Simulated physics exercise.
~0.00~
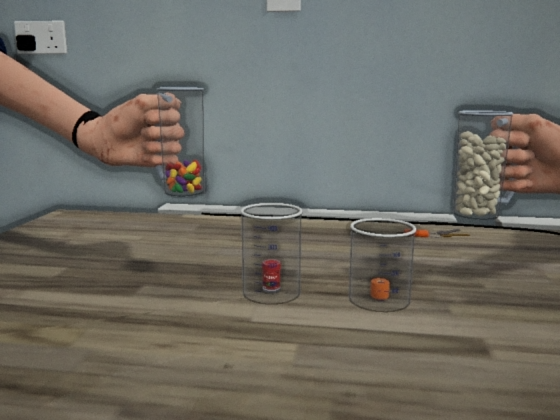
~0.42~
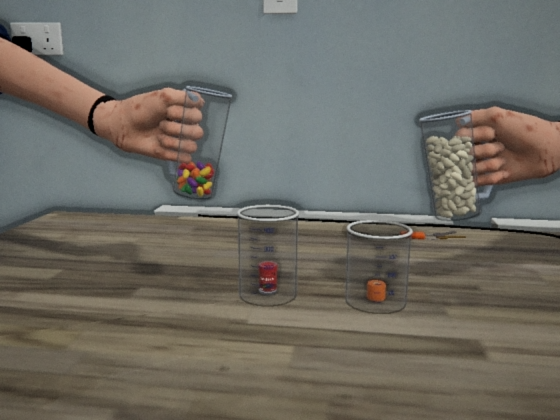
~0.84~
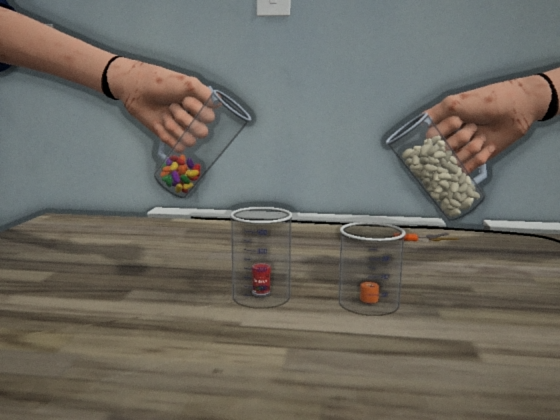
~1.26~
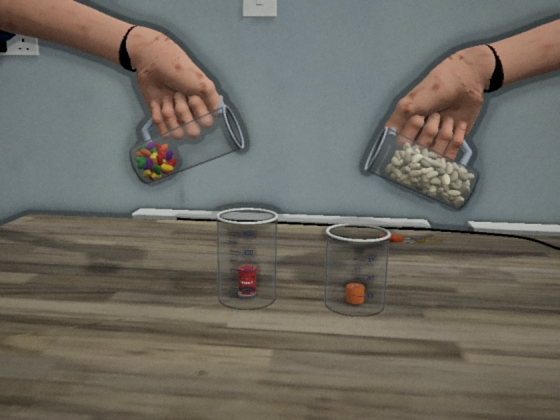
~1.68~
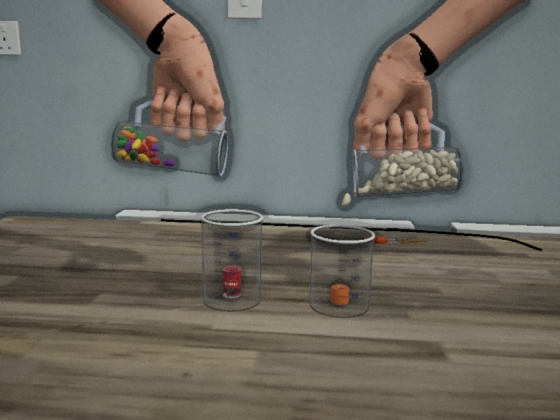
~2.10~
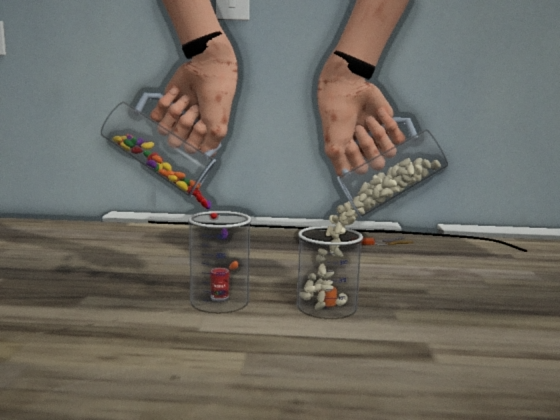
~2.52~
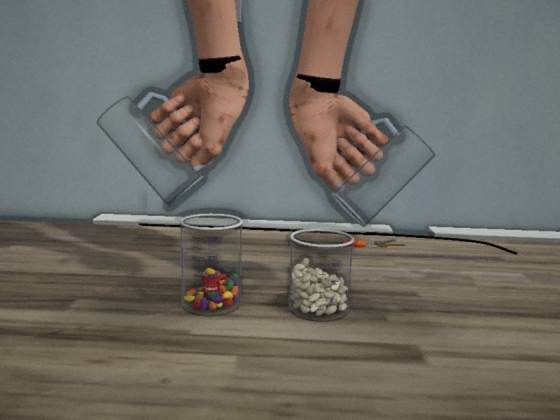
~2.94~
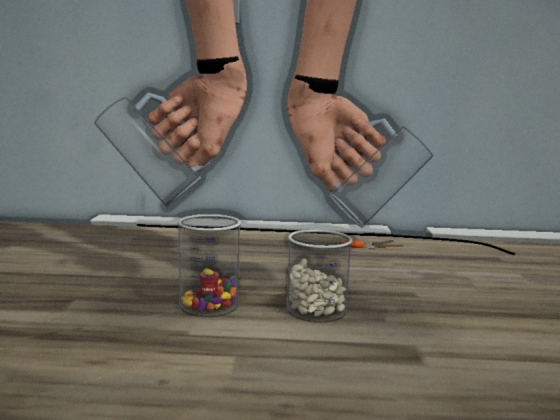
Two hands tip colourful candies and whitish pieces into clear beakers, covering only the right object.
